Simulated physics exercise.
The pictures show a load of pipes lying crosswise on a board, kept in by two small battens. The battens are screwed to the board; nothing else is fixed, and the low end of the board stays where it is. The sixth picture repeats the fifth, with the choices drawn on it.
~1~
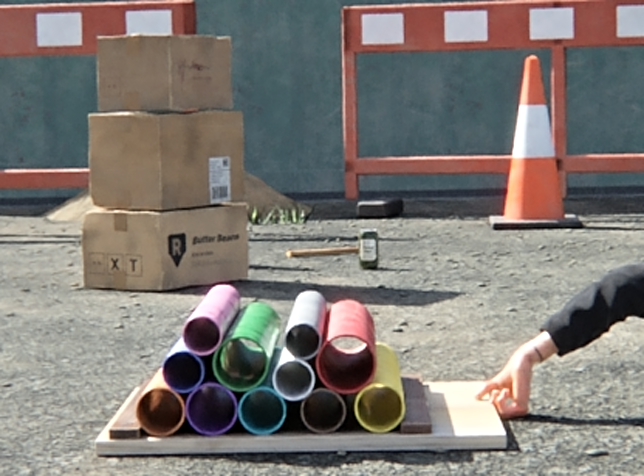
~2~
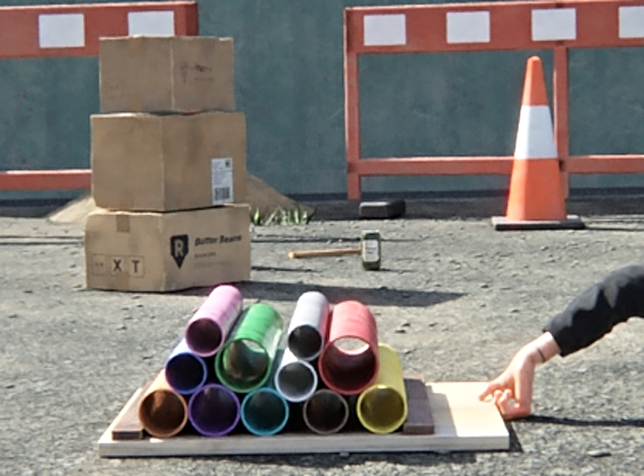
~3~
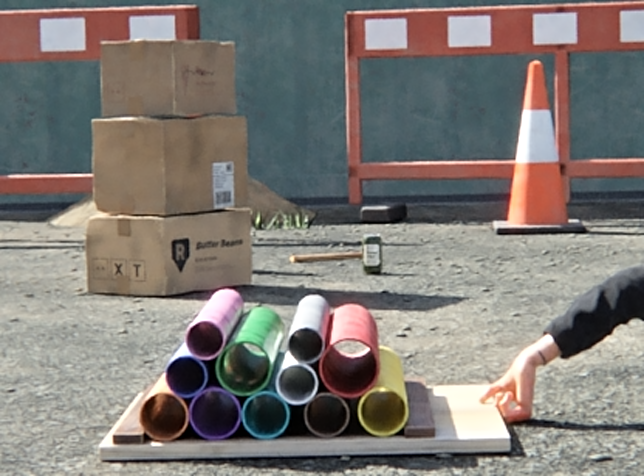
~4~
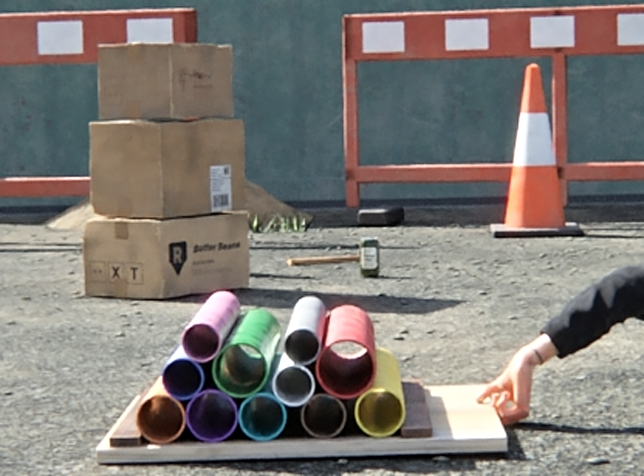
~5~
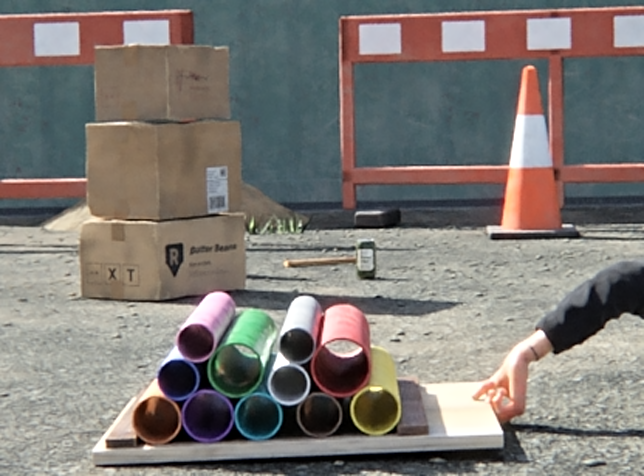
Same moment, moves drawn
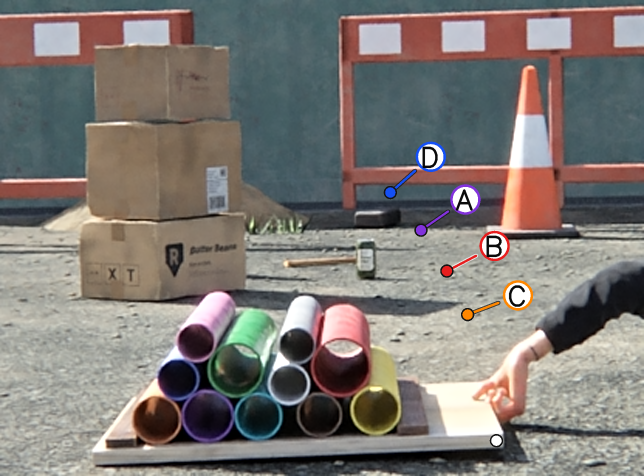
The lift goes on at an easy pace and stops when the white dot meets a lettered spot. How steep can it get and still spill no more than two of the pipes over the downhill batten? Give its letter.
It can be raised to C.
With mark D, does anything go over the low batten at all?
At D: Yes.
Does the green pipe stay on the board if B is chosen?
No.
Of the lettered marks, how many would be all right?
One of them.
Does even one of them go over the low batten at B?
Yes.
On the marked copy, A at (421, 230); B at (447, 271); C at (468, 314); D at (390, 192); the white dot at (497, 441).
With C. Early on, board at 14°.
Further on, board at 20°.
At the end, board at 20°, one over the low batten (pink).
As for the rest, A eleven over the low batten; B six over the low batten; D eleven over the low batten.
